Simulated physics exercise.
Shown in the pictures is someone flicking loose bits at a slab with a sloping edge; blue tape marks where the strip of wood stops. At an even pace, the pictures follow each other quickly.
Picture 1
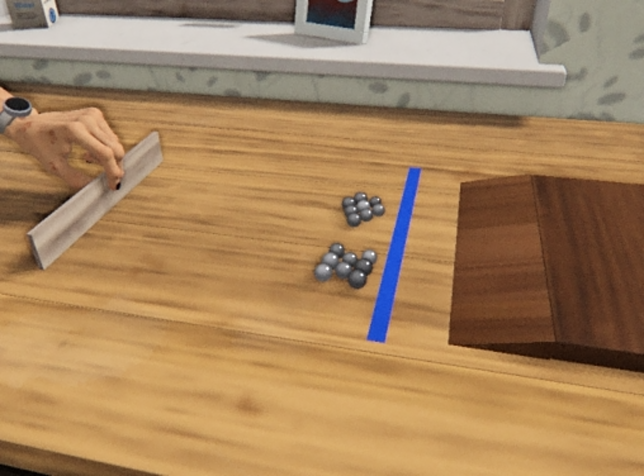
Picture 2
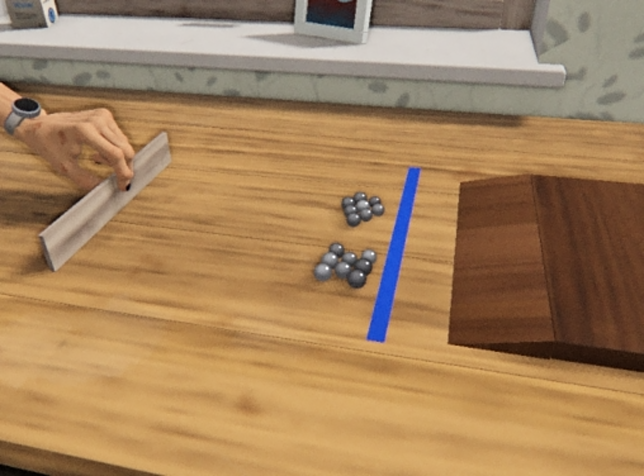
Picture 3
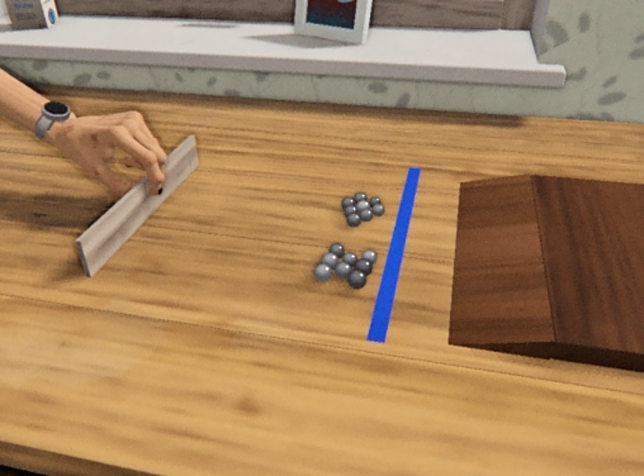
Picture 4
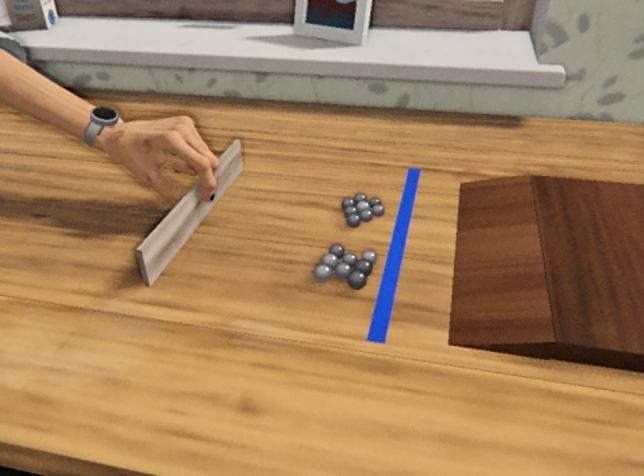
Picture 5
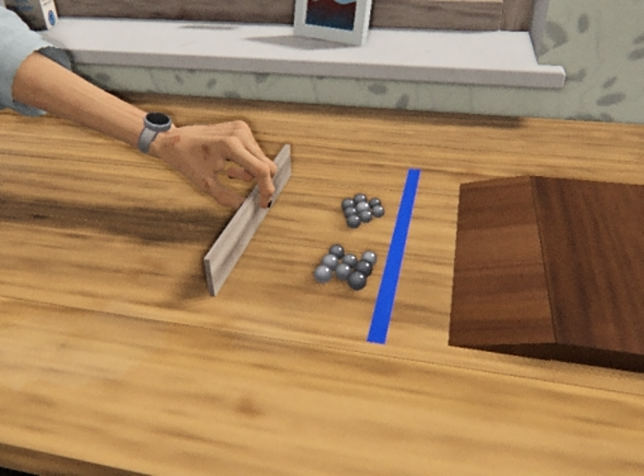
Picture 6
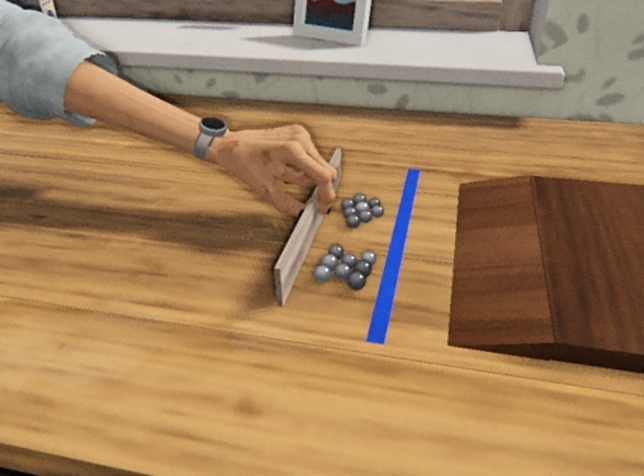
A hand wearing a dark-faced watch grips a pale strip of wood standing on edge on a light wooden tabletop, seen from above at an angle below a white windowsill. Two small clusters of grey balls sit mid-table, left of a blue tape line and a dark brown ramp. The hand slides the strip rightward, slowly then faster, until it is close beside the unmoving balls, while the camera stays still.
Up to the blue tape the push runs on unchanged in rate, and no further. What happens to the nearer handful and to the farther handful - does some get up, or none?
The nearer handful some gets up, the farther handful some gets up.
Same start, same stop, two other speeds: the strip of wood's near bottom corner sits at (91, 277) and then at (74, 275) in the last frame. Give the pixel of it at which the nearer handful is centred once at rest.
Try 1 about (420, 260); try 2 about (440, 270).
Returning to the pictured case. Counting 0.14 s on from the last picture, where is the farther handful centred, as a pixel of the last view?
Near (498, 221).
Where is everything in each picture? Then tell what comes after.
Strip of wood near (47, 241), at rest; blue tape near (414, 174); top of the ramp near (553, 326); nearer handful near (344, 270), a few steel balls; farther handful near (363, 207), a few steel balls, in the first picture.
Strip of wood near (58, 243); farther handful near (363, 207), in the second picture.
Strip of wood near (94, 248); nearer handful near (343, 271), in the third picture.
Strip of wood near (152, 256); farther handful near (363, 208), in the fourth picture.
Strip of wood near (217, 265); nearer handful near (343, 272), in the fifth picture.
Strip of wood near (285, 274); blue tape near (413, 176); top of the ramp near (552, 326); nearer handful near (343, 272); farther handful near (362, 208), in the sixth picture.
Then, 0.06 s on from there, strip of wood still moving, near (379, 205); nearer handful the whole lot short of the ramp; farther handful the whole lot short of the ramp.
Then, 0.14 s on from there, strip of wood stopped at the blue tape; nearer handful the whole lot on the ramp; farther handful a little past the top, the bulk on the ramp.
Then, 0.42 s on from there, strip of wood stopped at the blue tape; nearer handful the whole lot past the top; farther handful the whole lot past the top.
In the end, strip of wood stopped at the blue tape; nearer handful the whole lot past the top; farther handful the whole lot past the top.
